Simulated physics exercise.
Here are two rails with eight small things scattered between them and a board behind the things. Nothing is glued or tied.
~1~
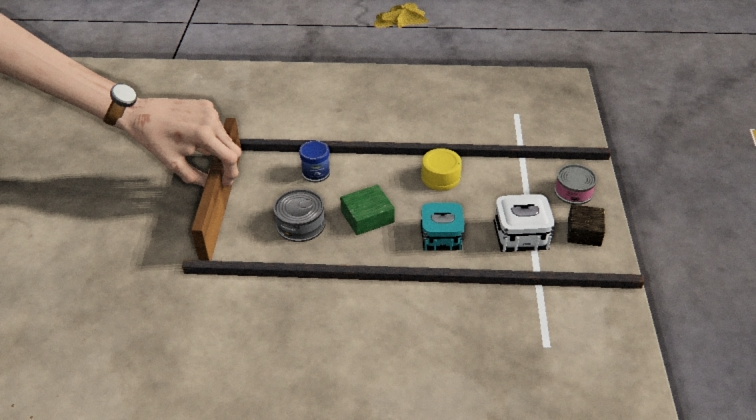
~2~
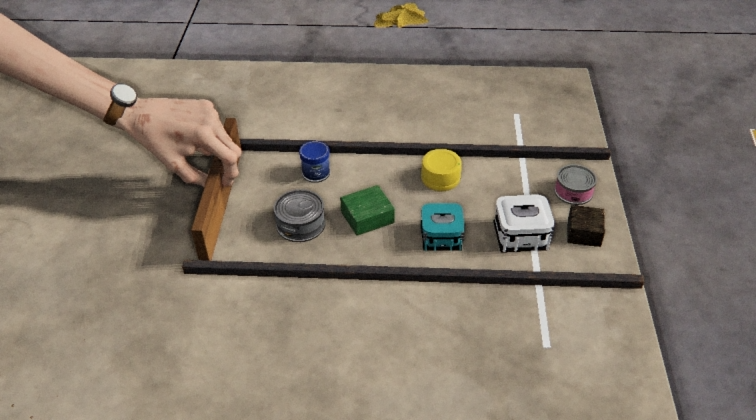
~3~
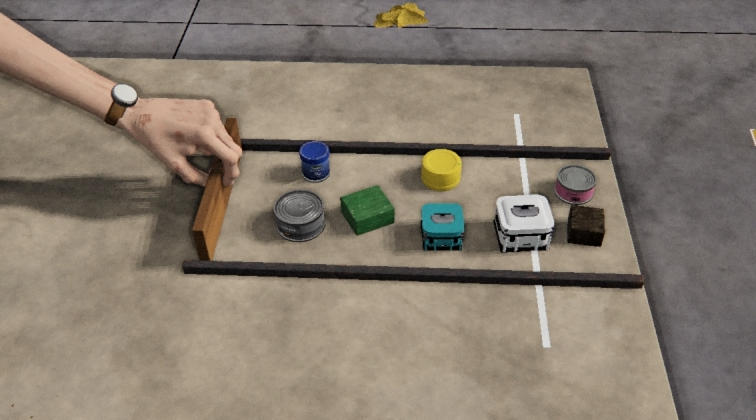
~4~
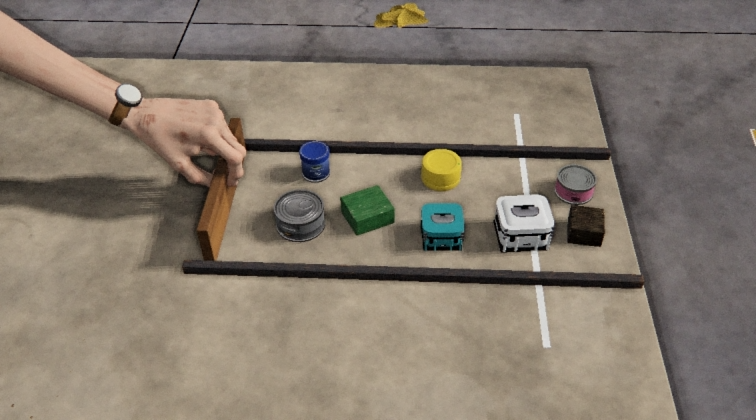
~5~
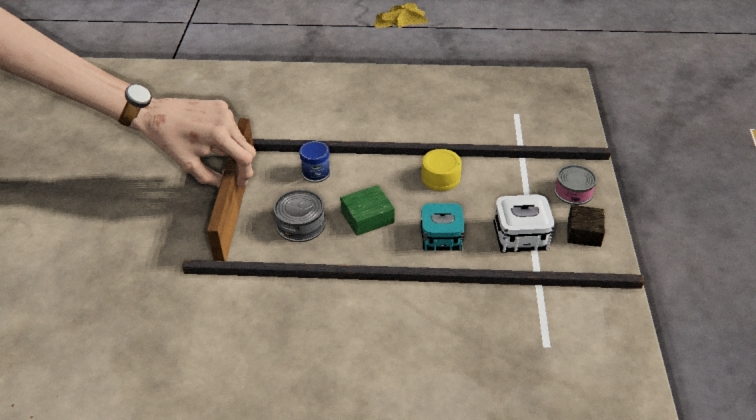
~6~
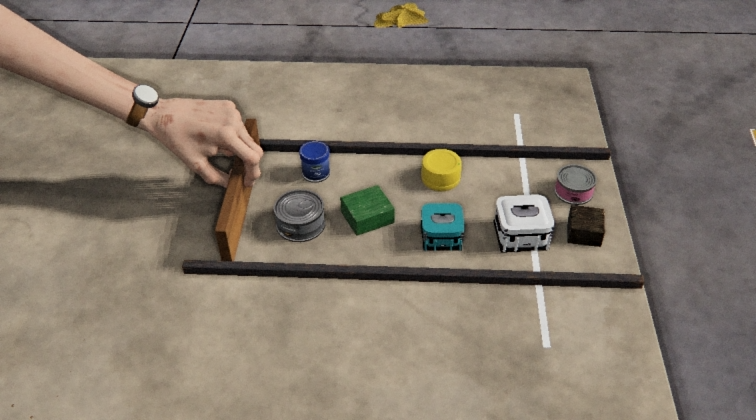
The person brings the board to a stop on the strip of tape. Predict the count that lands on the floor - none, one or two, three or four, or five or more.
Well, a single one or a pair drops off the table this time.
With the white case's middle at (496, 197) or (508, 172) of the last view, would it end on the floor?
For the first start it holds its spot, and for the second it holds its spot.
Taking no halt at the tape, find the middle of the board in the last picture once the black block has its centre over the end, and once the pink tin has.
Its middle is about (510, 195) and about (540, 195).
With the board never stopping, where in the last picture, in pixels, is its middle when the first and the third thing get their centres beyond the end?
Roughly (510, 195) for the earlier crossing, roughly (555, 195) for the later one.
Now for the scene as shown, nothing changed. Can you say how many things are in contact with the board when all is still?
The count comes out at 3.
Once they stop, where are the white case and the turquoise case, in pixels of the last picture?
You'll see the white case at (611, 226), with the turquoise case at (557, 254).
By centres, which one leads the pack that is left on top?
Result - foremost is the pink tin.
Soon after, none off yet; black block at rest near (586, 226); pink tin at rest near (575, 185); white case at rest near (523, 223).
At rest, the number that fall off is one or two; fallen, black block.
